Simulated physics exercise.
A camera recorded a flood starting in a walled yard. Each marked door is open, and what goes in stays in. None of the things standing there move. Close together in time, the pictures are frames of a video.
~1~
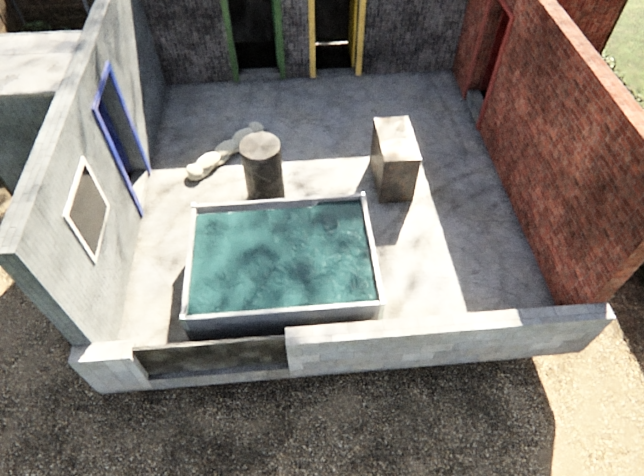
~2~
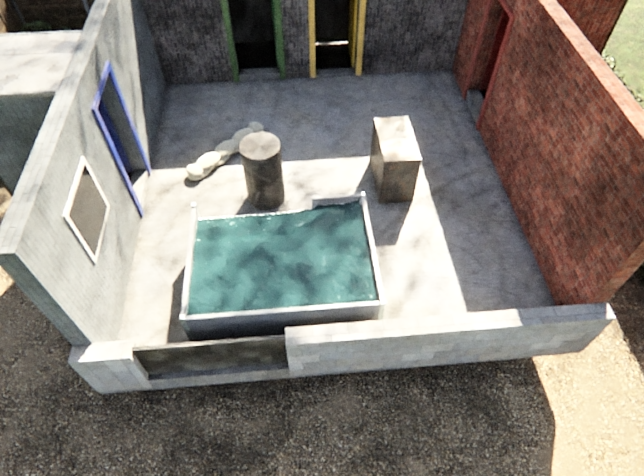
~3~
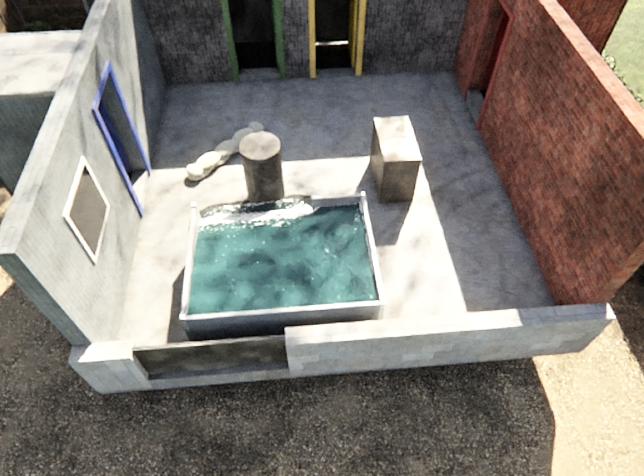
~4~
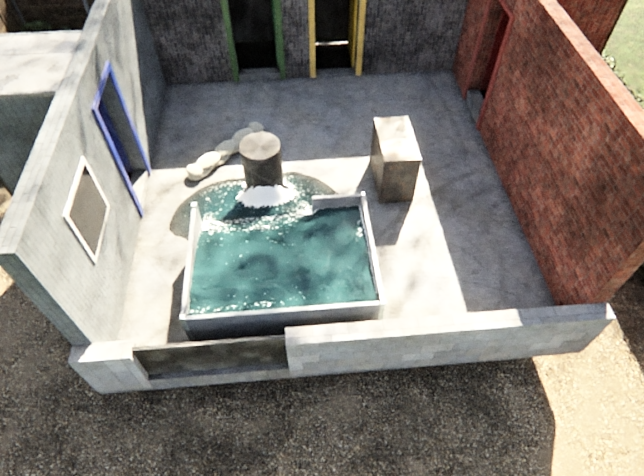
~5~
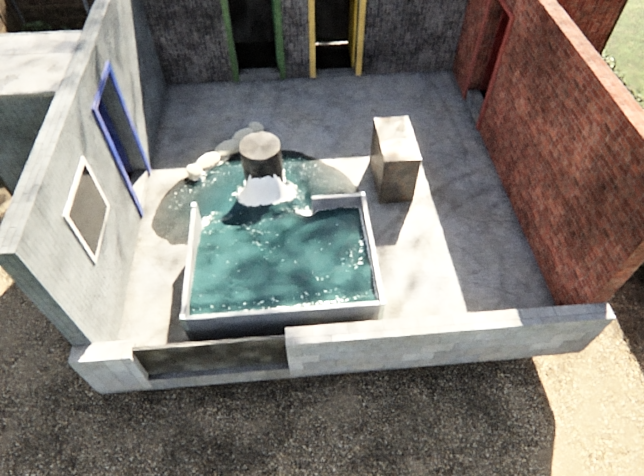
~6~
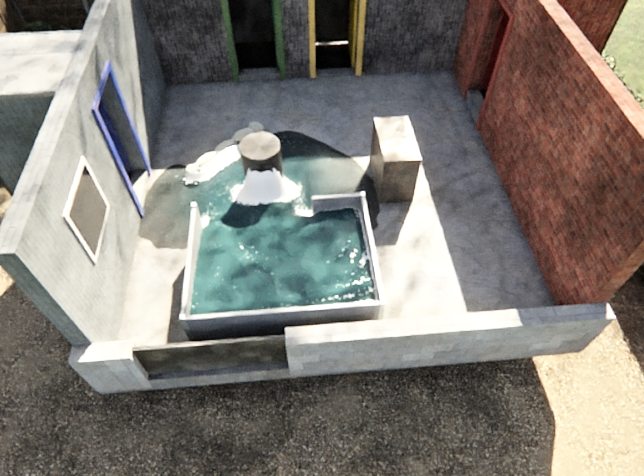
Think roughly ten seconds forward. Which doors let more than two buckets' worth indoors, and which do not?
The red door does not; the blue door lets more through; the yellow door lets more through; the green door does not.
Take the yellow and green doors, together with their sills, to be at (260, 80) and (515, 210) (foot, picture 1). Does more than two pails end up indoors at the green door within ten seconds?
Well, the green door doesn't reach it.
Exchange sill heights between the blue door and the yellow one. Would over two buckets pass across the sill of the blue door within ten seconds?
I'd say the blue door tops the limit this time.
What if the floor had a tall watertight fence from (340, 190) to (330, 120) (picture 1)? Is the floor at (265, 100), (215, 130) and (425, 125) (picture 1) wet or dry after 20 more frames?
Results in order: Swamped / swamped / bone-dry.
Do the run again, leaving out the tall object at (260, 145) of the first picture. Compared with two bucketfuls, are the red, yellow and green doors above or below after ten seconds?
In short: Red stays under, yellow takes more, green floods.
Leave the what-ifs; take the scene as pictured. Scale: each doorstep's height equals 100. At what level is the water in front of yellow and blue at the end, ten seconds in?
Around 260 in a hundred for the first and 50 in a hundred for the second.
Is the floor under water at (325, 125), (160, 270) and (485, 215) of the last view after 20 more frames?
First swamped, then swamped, then spared.
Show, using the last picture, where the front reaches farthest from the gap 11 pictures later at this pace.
Close to (433, 72).
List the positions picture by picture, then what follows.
The first frame shows the water tank at (282, 254) is whole and still.
In the second frame, water pours out on the water tank's far side and has run to a hidden place.
In the third frame, the front is at a hidden place, out from the gap on the water tank's far side.
In the fourth frame, water pours out on the water tank's far side and has run to (301, 177).
In the fifth frame, the front is at (296, 155), out from the gap on the water tank's far side.
In the sixth frame, the front is at (291, 134), out from the gap on the water tank's far side.
A moment on, water covers 40 % of the floor; the red door not reached, the blue door under two buckets in, the yellow door not reached, the green door not reached.
Next, water covers 60 % of the floor; the red door not reached, the blue door over two buckets in, the yellow door over two buckets in, the green door wet at the sill, nothing in.
Then, water covers 70 % of the floor; the red door wet at the sill, nothing in, the blue door far over two buckets in, the yellow door far over two buckets in, the green door under two buckets in.
Later, water covers 95 % of the floor; the red door wet at the sill, nothing in, the blue door far over two buckets in, the yellow door far over two buckets in, the green door under two buckets in.
In the end, water covers 95 % of the floor; the red door wet at the sill, nothing in, the blue door far over two buckets in, the yellow door far over two buckets in, the green door under two buckets in.
